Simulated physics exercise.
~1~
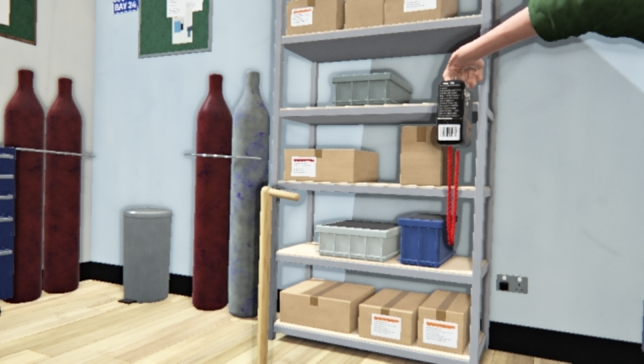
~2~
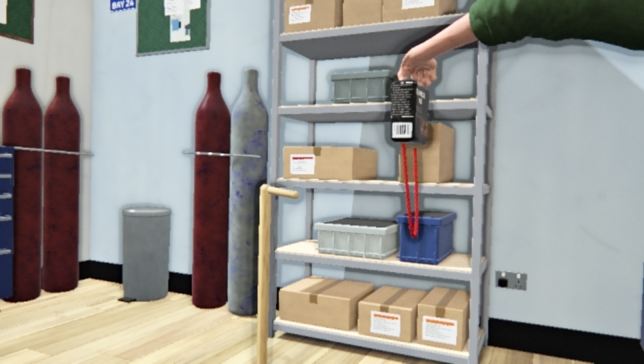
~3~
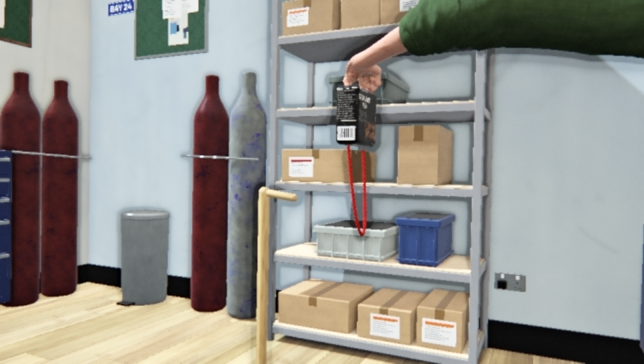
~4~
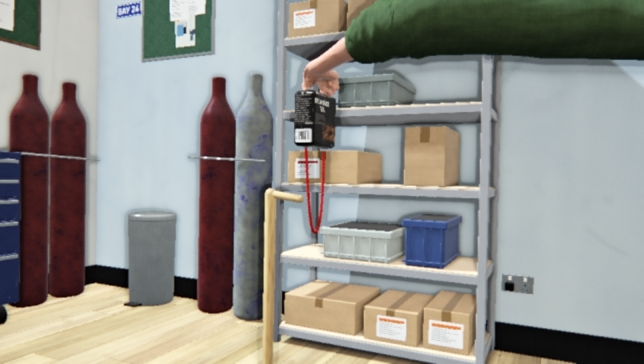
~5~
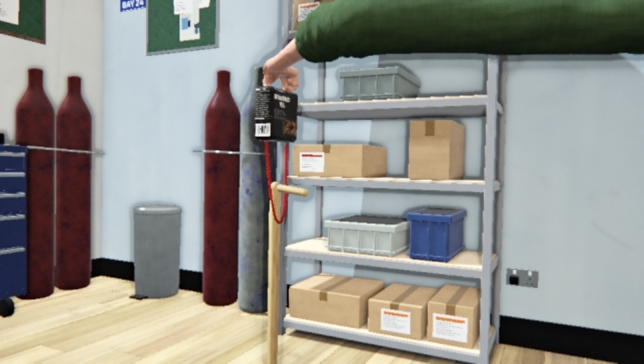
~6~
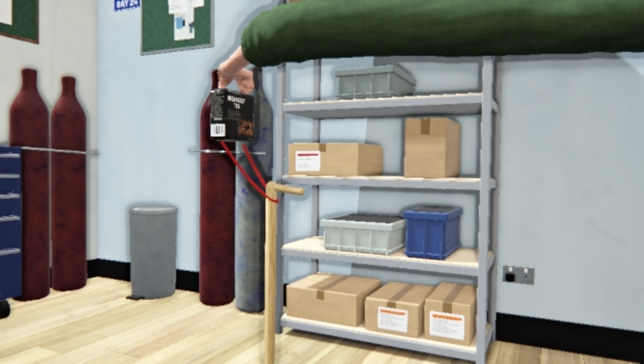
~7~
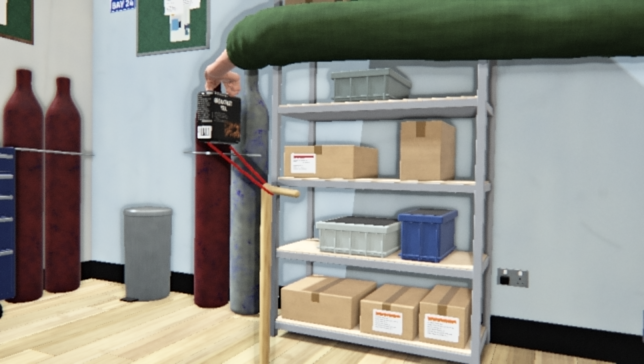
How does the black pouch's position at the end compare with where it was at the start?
At the start the black pouch hangs in front of the right side of the shelf, well to the right of the wooden post. By the end it is to the left of the post, in front of the tall cylinders.
